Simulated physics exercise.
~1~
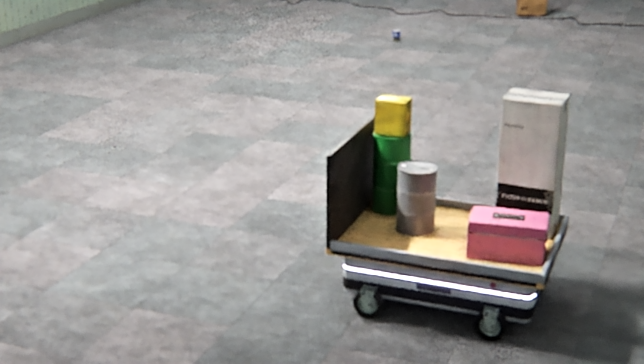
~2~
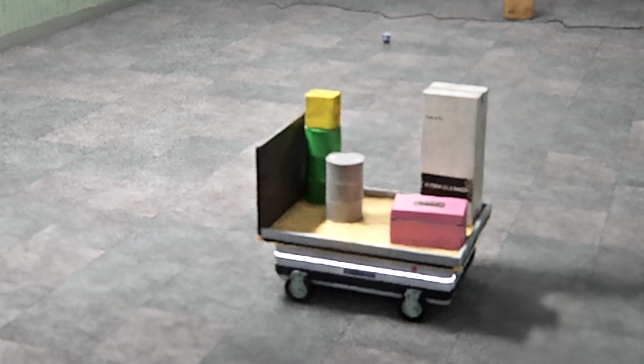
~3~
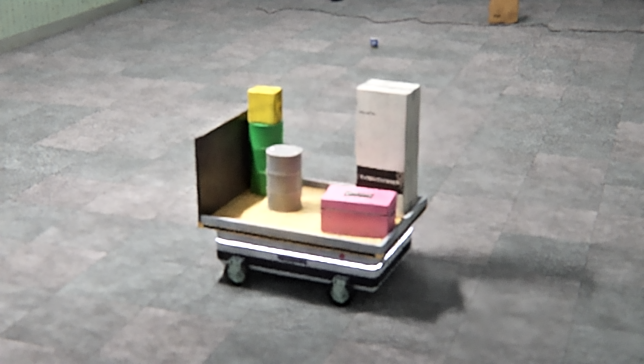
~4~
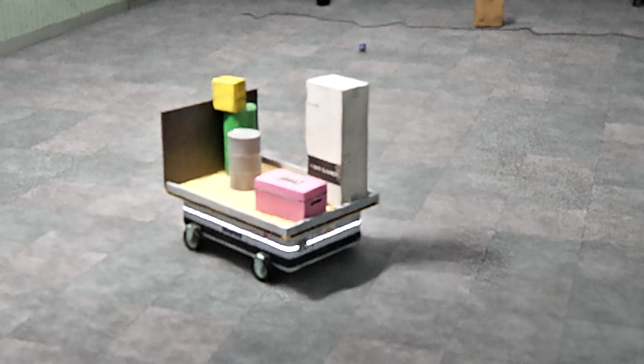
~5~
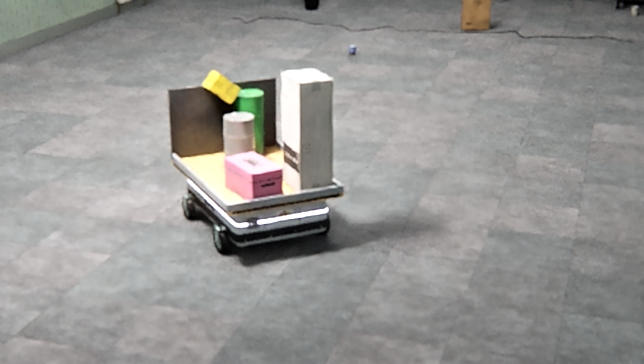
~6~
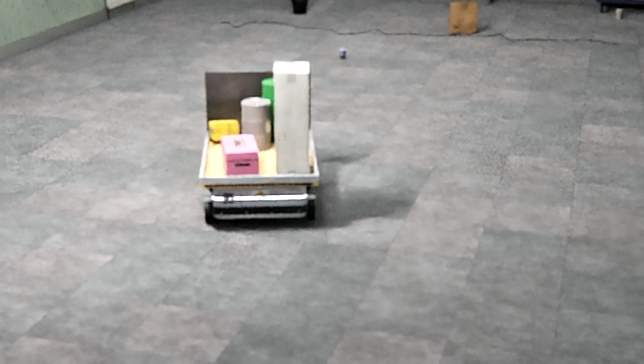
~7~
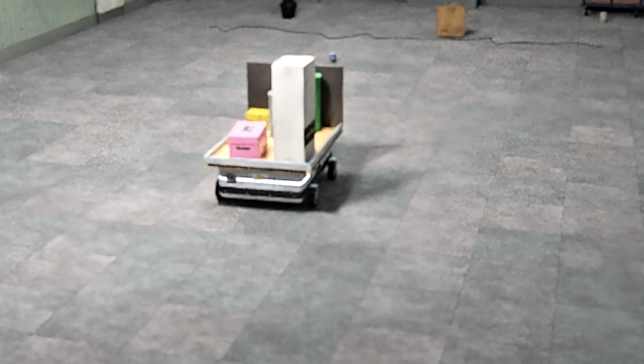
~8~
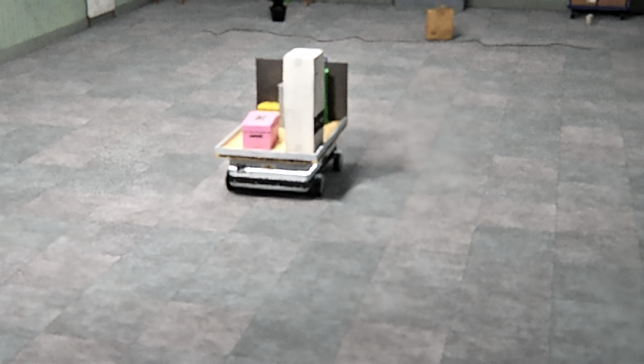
On a grey tiled floor, a loaded cart rolls left and turns away, its yellow parcel toppling onto the deck beside upright canisters.
